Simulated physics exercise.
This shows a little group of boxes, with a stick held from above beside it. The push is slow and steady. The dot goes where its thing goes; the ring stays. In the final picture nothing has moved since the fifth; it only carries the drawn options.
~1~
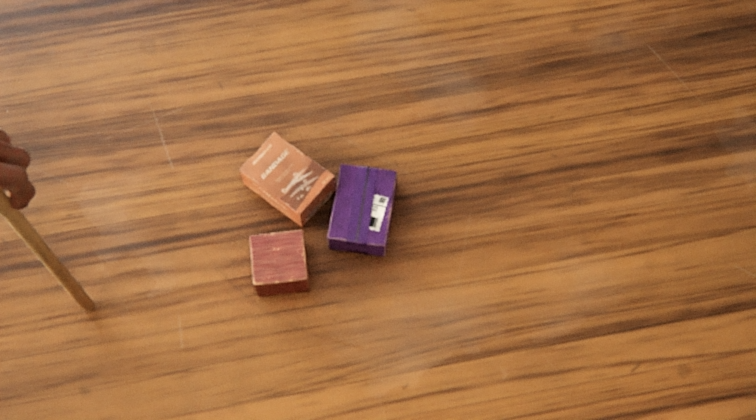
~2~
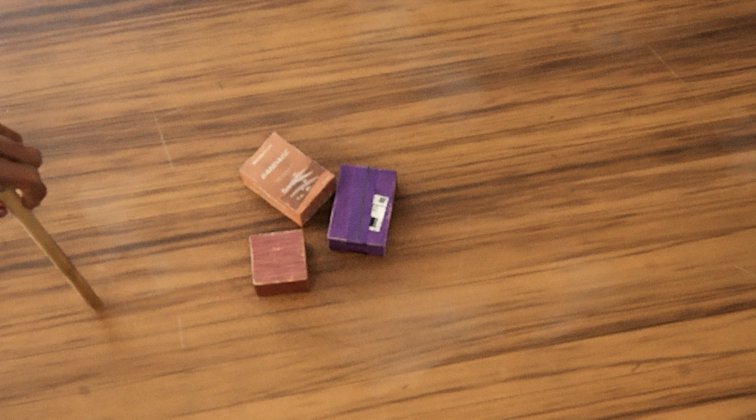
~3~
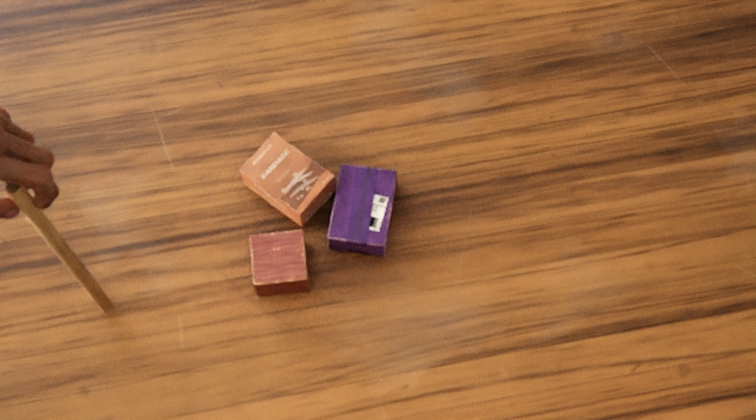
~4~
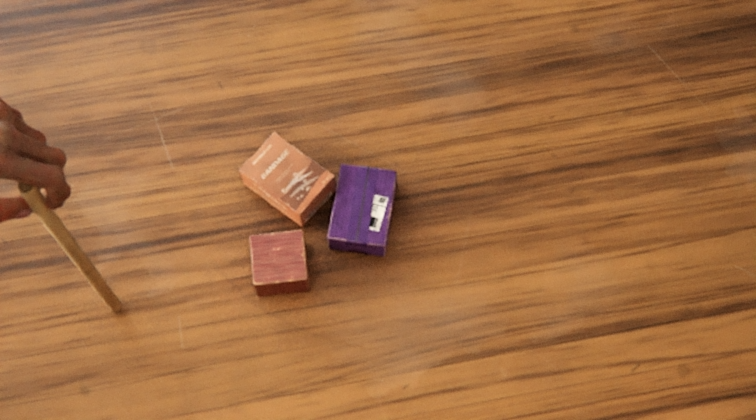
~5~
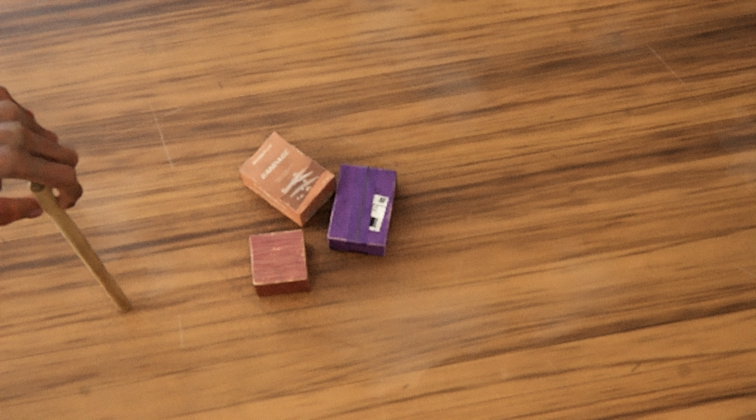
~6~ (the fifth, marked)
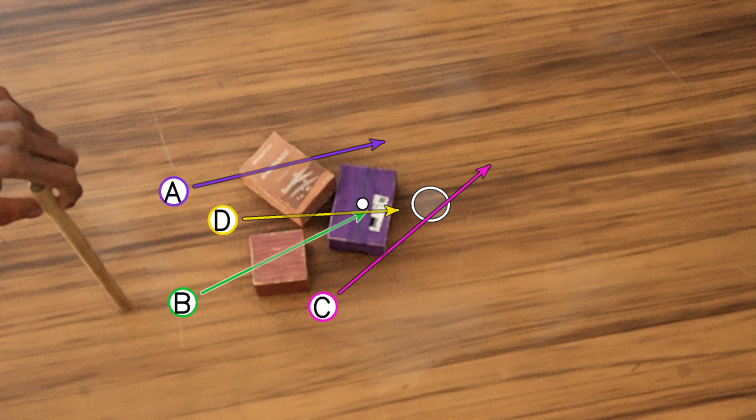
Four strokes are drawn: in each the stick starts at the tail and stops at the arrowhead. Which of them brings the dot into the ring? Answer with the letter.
With D the dot lies in the ring.
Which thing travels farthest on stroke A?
The orange box goes farthest.
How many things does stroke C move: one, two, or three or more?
One.
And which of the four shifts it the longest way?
That is D.
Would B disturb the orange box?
No.
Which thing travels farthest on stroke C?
The purple box goes farthest.
On the marked copy, A from (194, 187) to (383, 142); B from (202, 293) to (366, 212); C from (339, 293) to (489, 166); D from (244, 219) to (398, 210); the ring at (431, 204); the white dot at (363, 204).
Following D. Soon after the start, foot of the stick (301, 216); purple box (363, 210); orange box (296, 175).
Later, foot of the stick (357, 213); purple box (392, 210); orange box (300, 171).
In the end, foot of the stick (398, 211); purple box (433, 211); orange box (300, 171); the dot on the purple box is in the ring.
As for the rest, A leaves the dotted thing at (408, 238); B leaves the dotted thing at (401, 201); C leaves the dotted thing at (375, 193).
